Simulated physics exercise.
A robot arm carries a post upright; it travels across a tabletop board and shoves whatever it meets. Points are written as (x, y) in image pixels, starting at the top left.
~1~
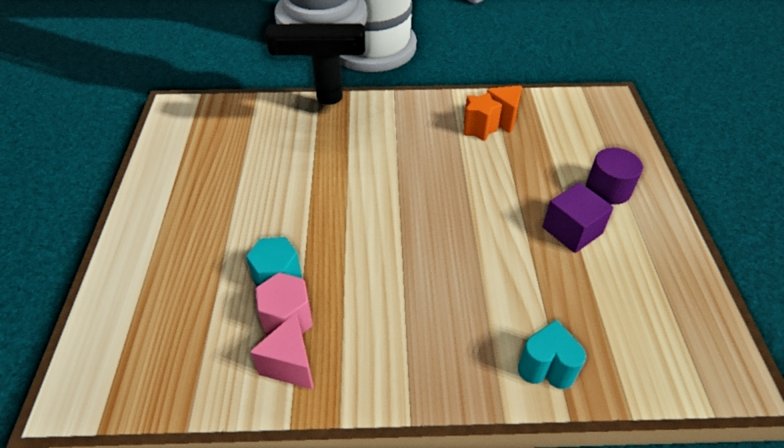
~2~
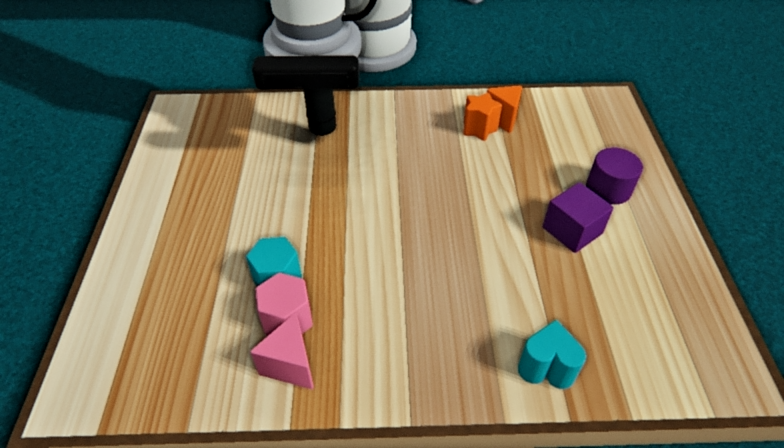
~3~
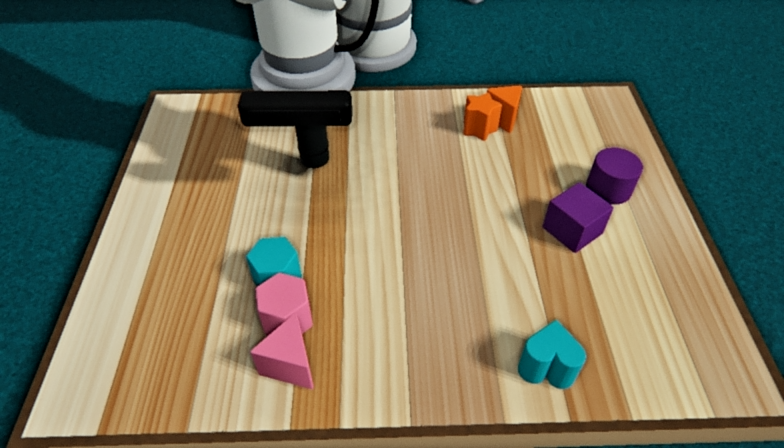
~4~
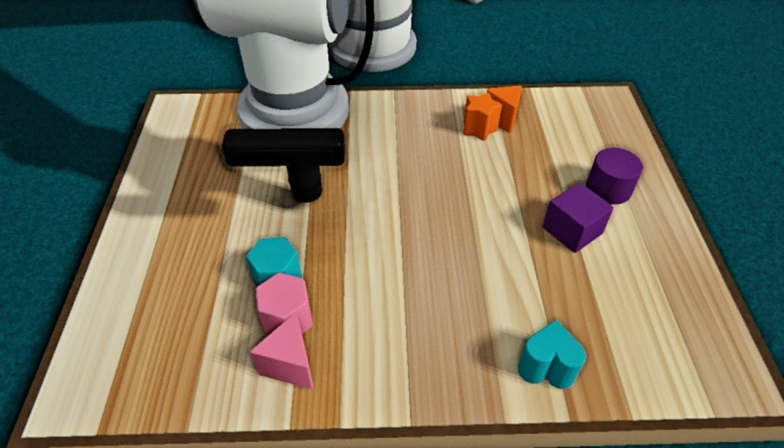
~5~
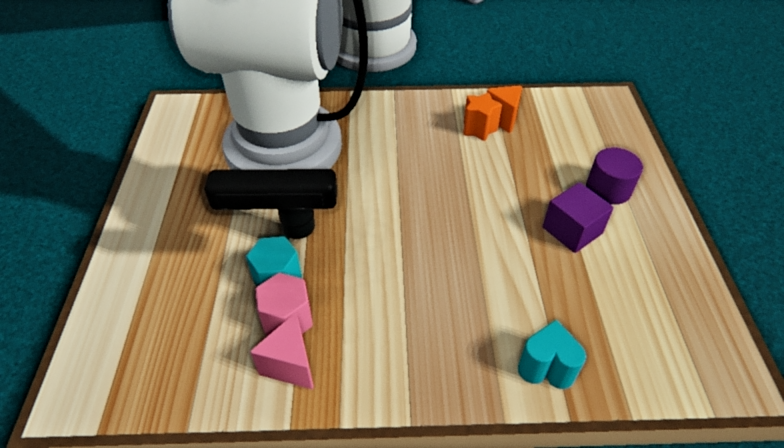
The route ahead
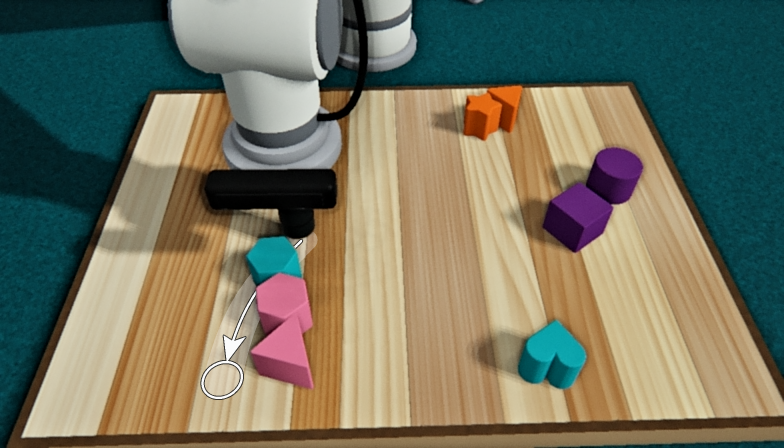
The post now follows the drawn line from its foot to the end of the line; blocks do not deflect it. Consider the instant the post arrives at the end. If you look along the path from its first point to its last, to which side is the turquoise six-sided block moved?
Facing from start to end, it will go to the right.
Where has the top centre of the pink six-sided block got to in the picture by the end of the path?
(268, 330)
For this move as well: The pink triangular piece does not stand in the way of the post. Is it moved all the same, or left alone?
It is moved from its place.
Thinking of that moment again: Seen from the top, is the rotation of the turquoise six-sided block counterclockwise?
Going by the path, no.
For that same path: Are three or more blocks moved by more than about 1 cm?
My answer is yes.
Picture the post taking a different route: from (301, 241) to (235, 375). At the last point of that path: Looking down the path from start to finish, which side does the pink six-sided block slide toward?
Left.
The drawn path runs from (301, 241) over (267, 278) and (239, 324) to (222, 380).
On the path given first. One third of the way, post (262, 266); turquoise six-sided block (241, 288); pink six-sided block (273, 320), turned 50° anticlockwise; pink triangular piece (293, 355), turned 20° clockwise.
Two thirds of the way, post (234, 313); turquoise six-sided block (202, 336), turned 15° clockwise; pink six-sided block (268, 328), turned 75° anticlockwise; pink triangular piece (297, 360).
At the end, post (217, 368); turquoise six-sided block (166, 382), turned 70° clockwise; pink six-sided block (268, 330), turned 85° anticlockwise; pink triangular piece (300, 361).
